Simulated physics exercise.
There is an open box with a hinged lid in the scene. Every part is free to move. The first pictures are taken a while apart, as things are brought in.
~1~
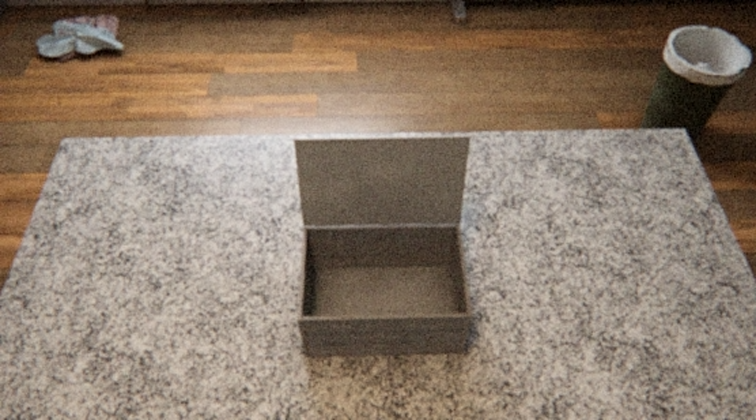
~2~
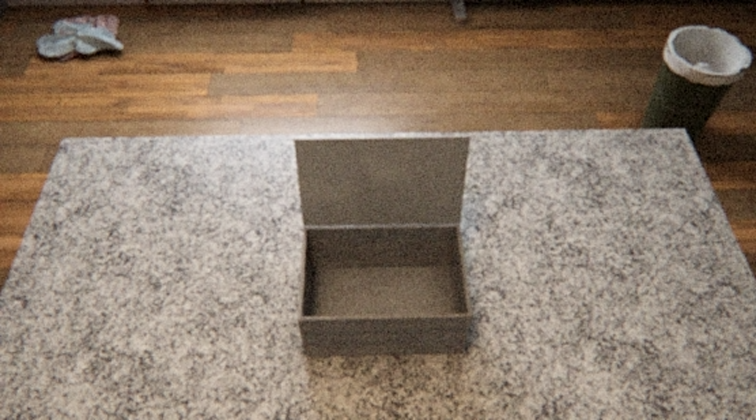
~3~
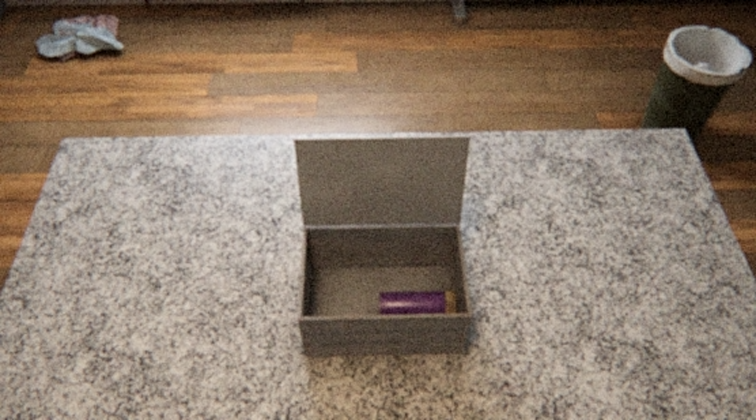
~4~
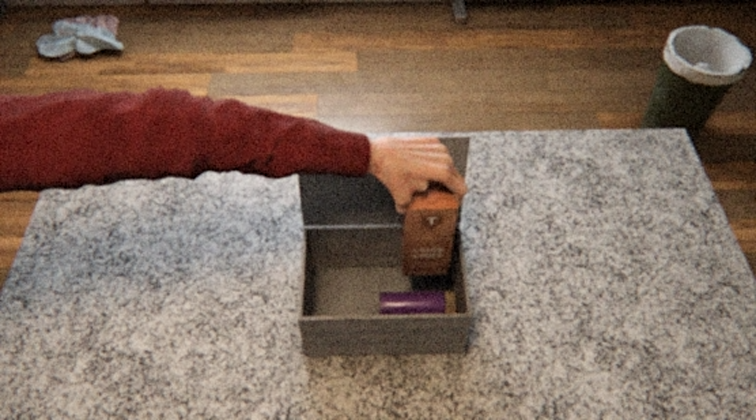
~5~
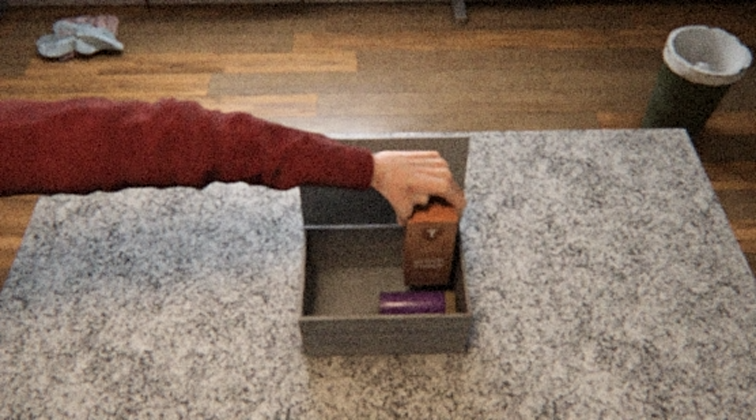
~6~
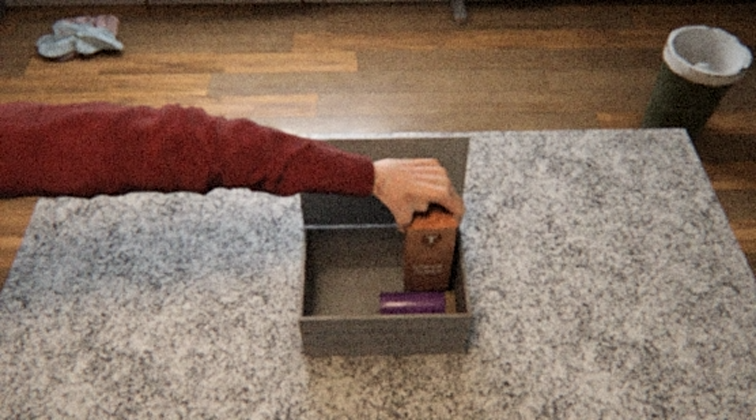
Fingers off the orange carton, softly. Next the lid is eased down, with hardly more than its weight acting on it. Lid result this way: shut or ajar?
Ajar.
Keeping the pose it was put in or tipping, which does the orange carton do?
The orange carton ends up leaning.
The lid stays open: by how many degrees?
Measured angle - around 12°.
Then, 1.40 s after the last picture, lid 76° above the rim; orange carton slid about its own width near (419, 253); purple shaker rolled about its own width.
Then, 2.00 s after the last picture, lid 24° above the rim; orange carton tipped 38° from how it was near (421, 283); purple shaker rolled about its own width.
At rest, lid 13° above the rim; tipped over in the box, orange carton; moved from the start, purple shaker. Seen from the same camera at the end, orange carton near (420, 283).
